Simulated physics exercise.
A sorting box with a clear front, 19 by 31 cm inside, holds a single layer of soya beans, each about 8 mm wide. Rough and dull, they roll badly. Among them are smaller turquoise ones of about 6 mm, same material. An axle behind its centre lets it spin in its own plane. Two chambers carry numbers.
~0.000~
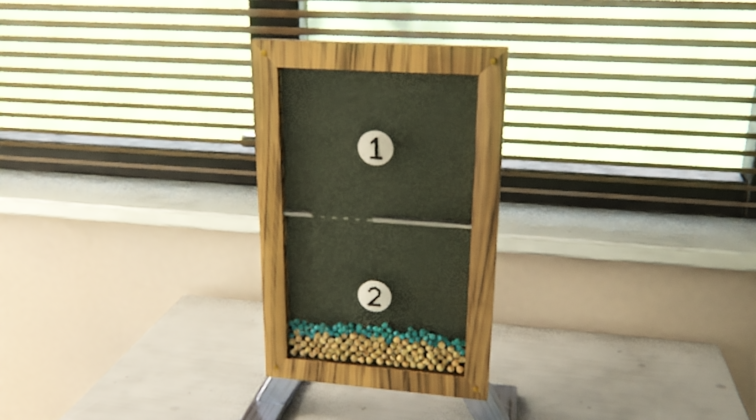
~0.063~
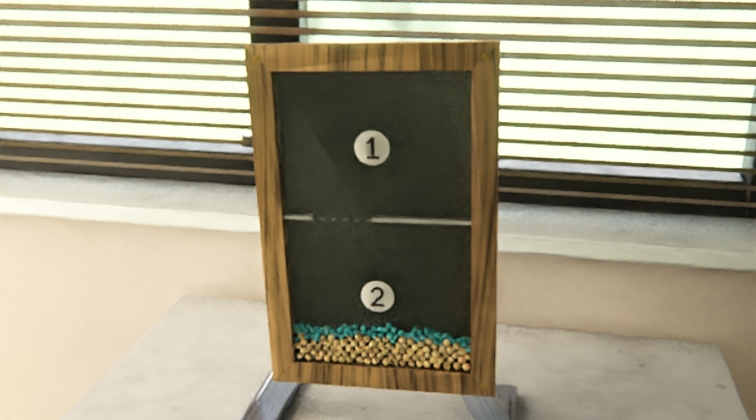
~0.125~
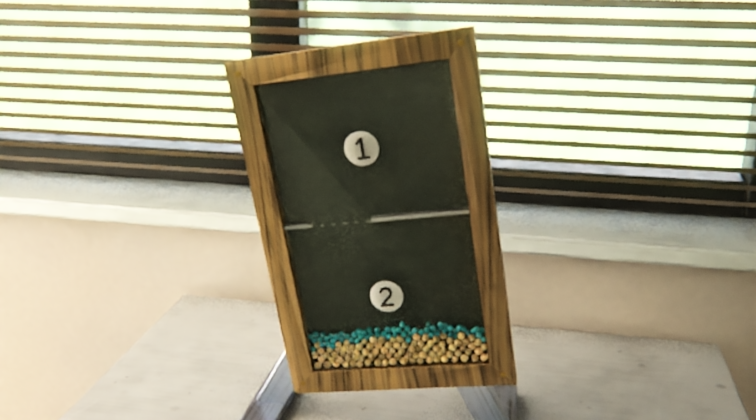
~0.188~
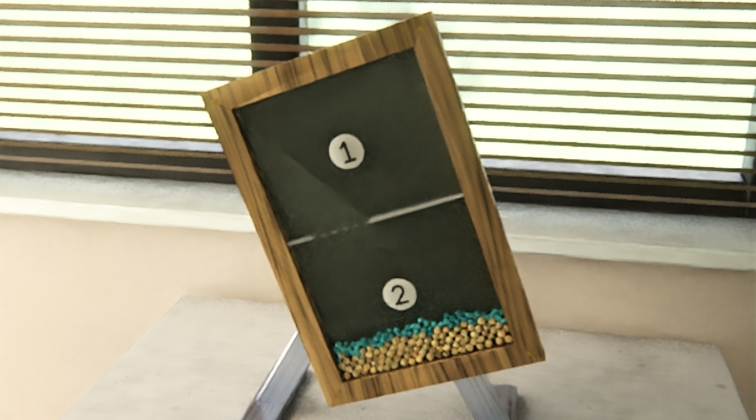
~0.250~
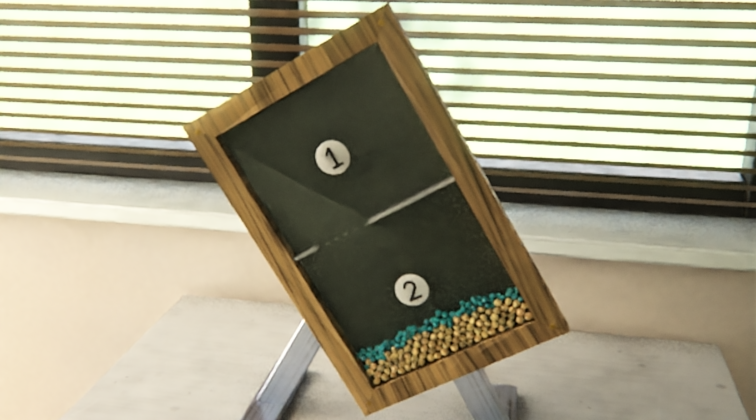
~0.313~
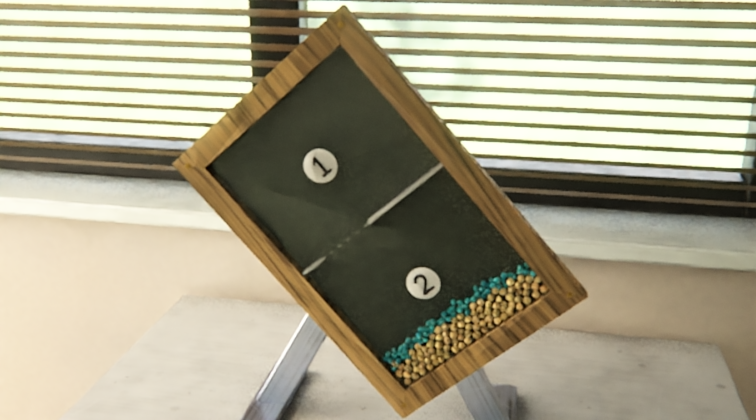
On a pale tabletop by a window with blinds, a wooden-framed box stood upright, then turned steadily anticlockwise, its tan beads and smaller turquoise ones staying in the lower chamber as their surface slanted.
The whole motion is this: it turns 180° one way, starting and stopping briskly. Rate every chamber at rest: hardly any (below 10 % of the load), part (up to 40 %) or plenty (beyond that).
No. 1: Plenty, no. 2: Part.
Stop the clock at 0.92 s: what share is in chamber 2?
Roughly 85 per cent.
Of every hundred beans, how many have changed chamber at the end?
About 85 per cent.
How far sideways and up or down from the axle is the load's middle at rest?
About 1 cm right and 11 cm below.
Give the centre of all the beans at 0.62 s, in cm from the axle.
About 12 cm right and 4 cm below.
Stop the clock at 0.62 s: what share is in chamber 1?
About 0 per cent.
After 0.62 s, it stands 95° anticlockwise; the beans' middle is 12 cm right of and 4 cm below the centre; no. 2, 100 %.
After 0.92 s, it stands 147° anticlockwise; the beans' middle is 8 cm right of and level with the centre; no. 1, 15 %, no. 2, 85 %.
After 1.18 s, it stands 180° anticlockwise; the beans' middle is 4 cm right of and 6 cm below the centre; no. 1, 60 %, no. 2, 40 %.
At rest by 2.2 s, it stands 180° anticlockwise; no. 1, 85 %, no. 2, 15 %.
